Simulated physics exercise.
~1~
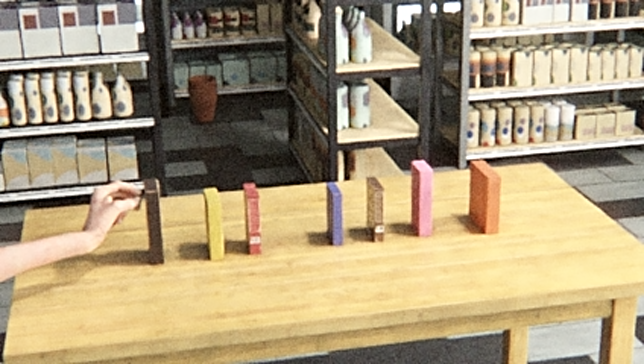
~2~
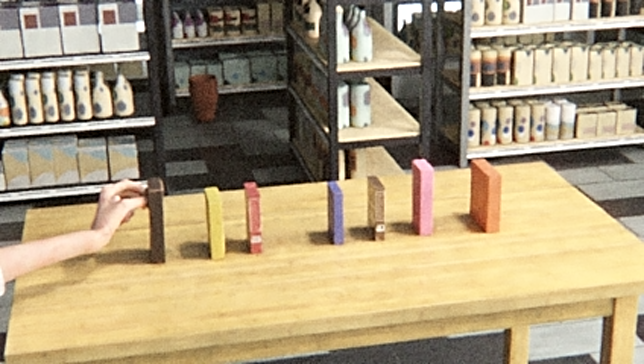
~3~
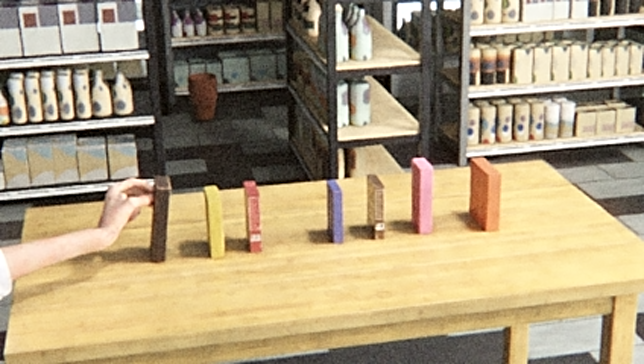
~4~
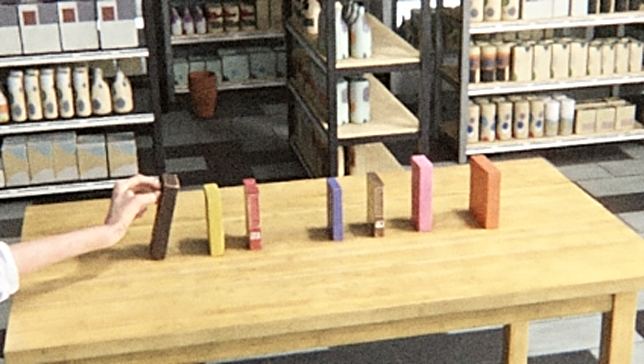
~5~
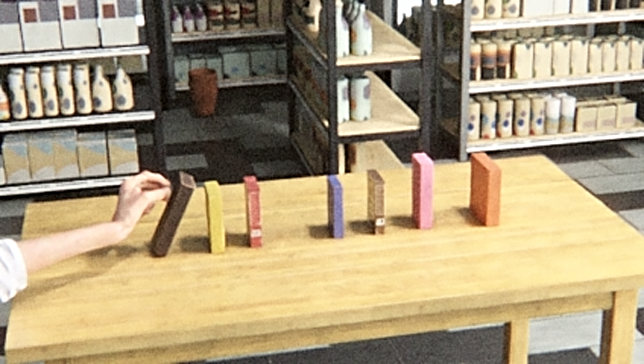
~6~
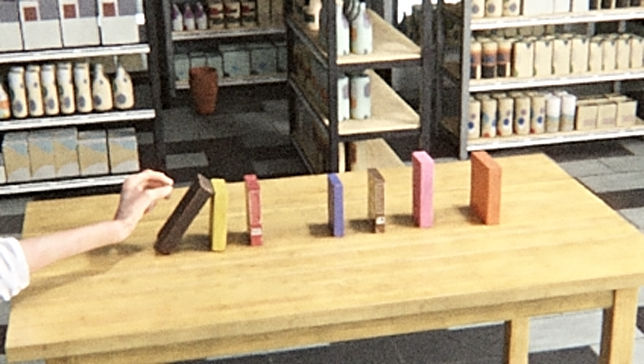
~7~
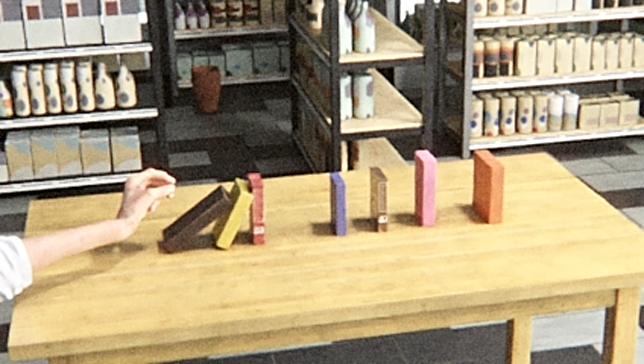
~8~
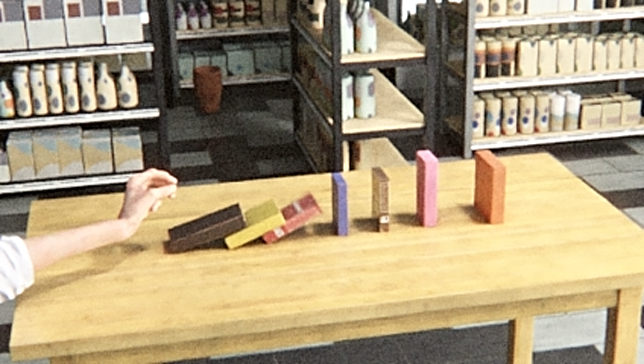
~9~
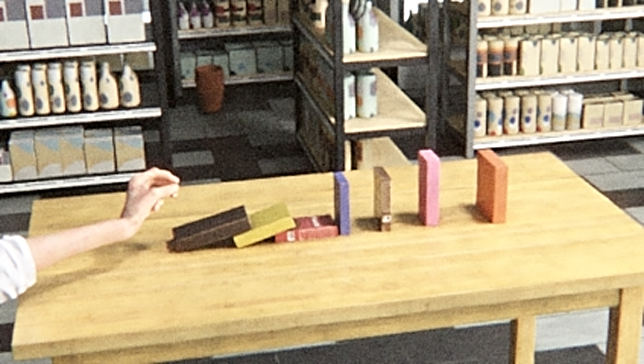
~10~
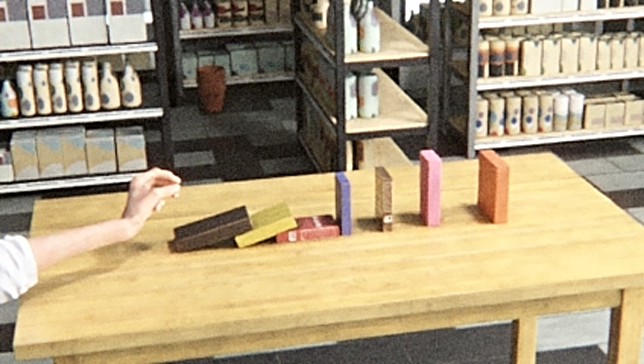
In a shop aisle lined with stocked shelves, seven upright blocks and packets stand in a row on a wooden table, and a hand reaches in from the left to the dark board at that end. The fingers slowly tip the board to the right until it leans away from them and falls by itself. It knocks into the yellow block, which tilts into the red packet, and both topple to the right. The red packet drops flat just short of the blue board. The blue, brown, pink and orange pieces stay standing while the hand hovers, still.
